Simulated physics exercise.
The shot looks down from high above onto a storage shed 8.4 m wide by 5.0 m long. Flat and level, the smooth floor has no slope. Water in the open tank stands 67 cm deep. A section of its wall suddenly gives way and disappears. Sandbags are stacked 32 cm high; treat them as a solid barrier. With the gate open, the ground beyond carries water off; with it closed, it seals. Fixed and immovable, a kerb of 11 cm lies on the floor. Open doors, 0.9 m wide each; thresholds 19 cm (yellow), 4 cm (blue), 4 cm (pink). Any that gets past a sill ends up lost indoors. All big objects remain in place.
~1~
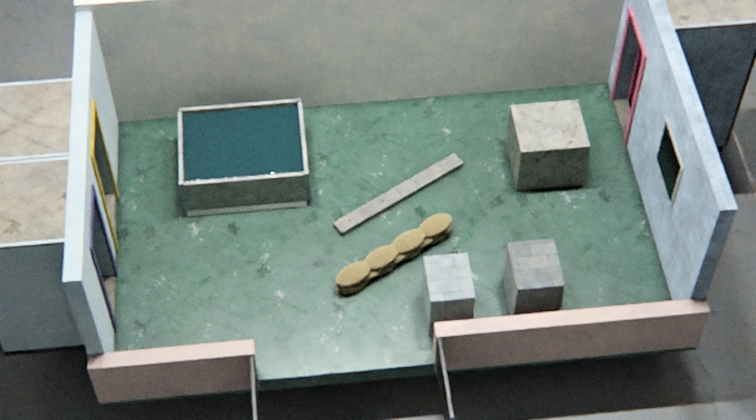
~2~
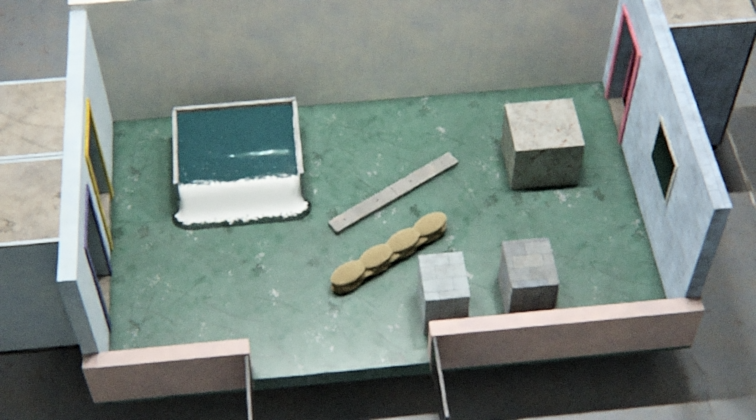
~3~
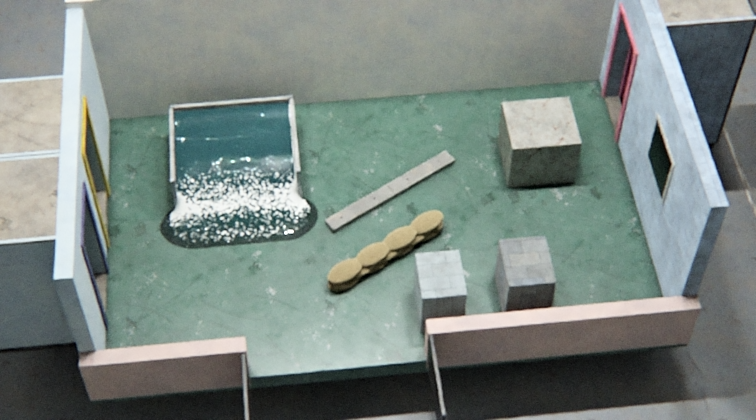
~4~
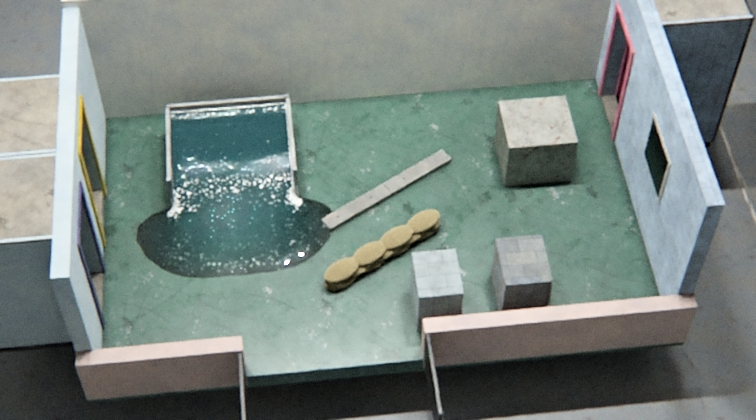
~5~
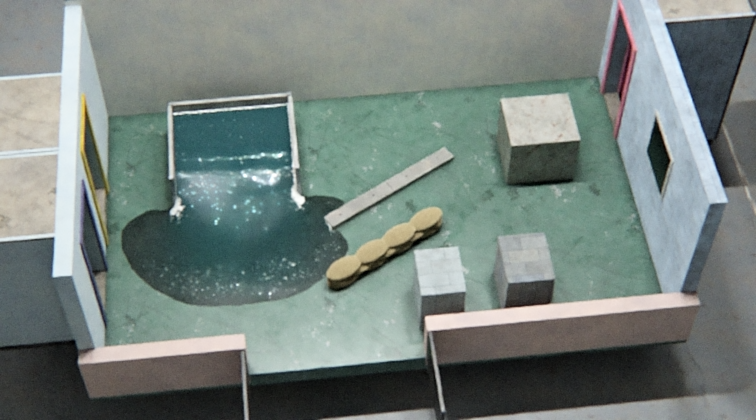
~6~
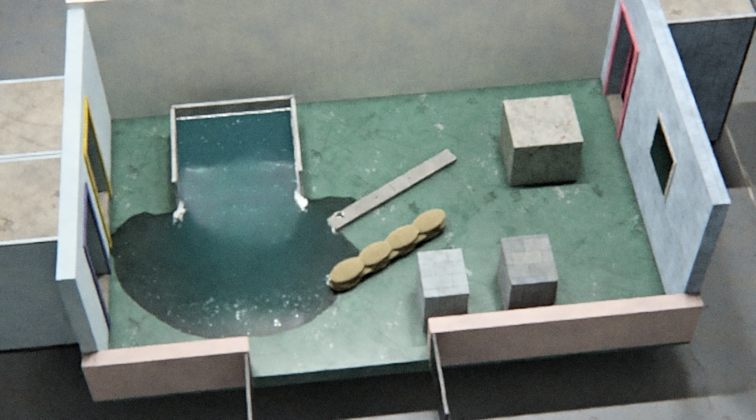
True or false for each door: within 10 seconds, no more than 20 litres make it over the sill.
Door by door: Yellow door true, blue door false, pink door true.
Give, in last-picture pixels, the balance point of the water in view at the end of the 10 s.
Roughly (282, 219) in the last picture.
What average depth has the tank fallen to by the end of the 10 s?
I'd put the mean depth near 3 centimetres.
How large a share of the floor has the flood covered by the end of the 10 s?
Wet share: About 65 %.
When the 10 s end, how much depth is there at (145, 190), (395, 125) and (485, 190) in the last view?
6, 2 and 2 cm.
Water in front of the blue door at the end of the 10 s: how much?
About 3.0 cm deep.
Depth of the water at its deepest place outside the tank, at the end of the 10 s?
Max depth: About 7 centimetres.
A moment later water covers 30 % of the floor and is deepest (32 cm) near (232, 364); yellow door 2 cm at the sill, 0 L in, blue door 8 cm at the sill, 1 L in, pink door not reached.
Soon after water covers 35 % of the floor and is deepest (37 cm) near (109, 377); yellow door 1 cm at the sill, 0 L in, blue door 9 cm at the sill, 16 L in, pink door not reached.
Next water covers 35 % of the floor and is deepest (17 cm) near (267, 330); yellow door 6 cm at the sill, 0 L in, blue door 11 cm at the sill, 62 L in, pink door not reached.
Later on water covers 50 % of the floor and is deepest (14 cm) near (112, 143); yellow door 5 cm at the sill, 0 L in, blue door 6 cm at the sill, 86 L in, pink door not reached.
At the end water covers 65 % of the floor and is deepest (7 cm) near (110, 248); yellow door 6 cm at the sill, 0 L in, blue door 3 cm at the sill, 92 L in, pink door not reached.
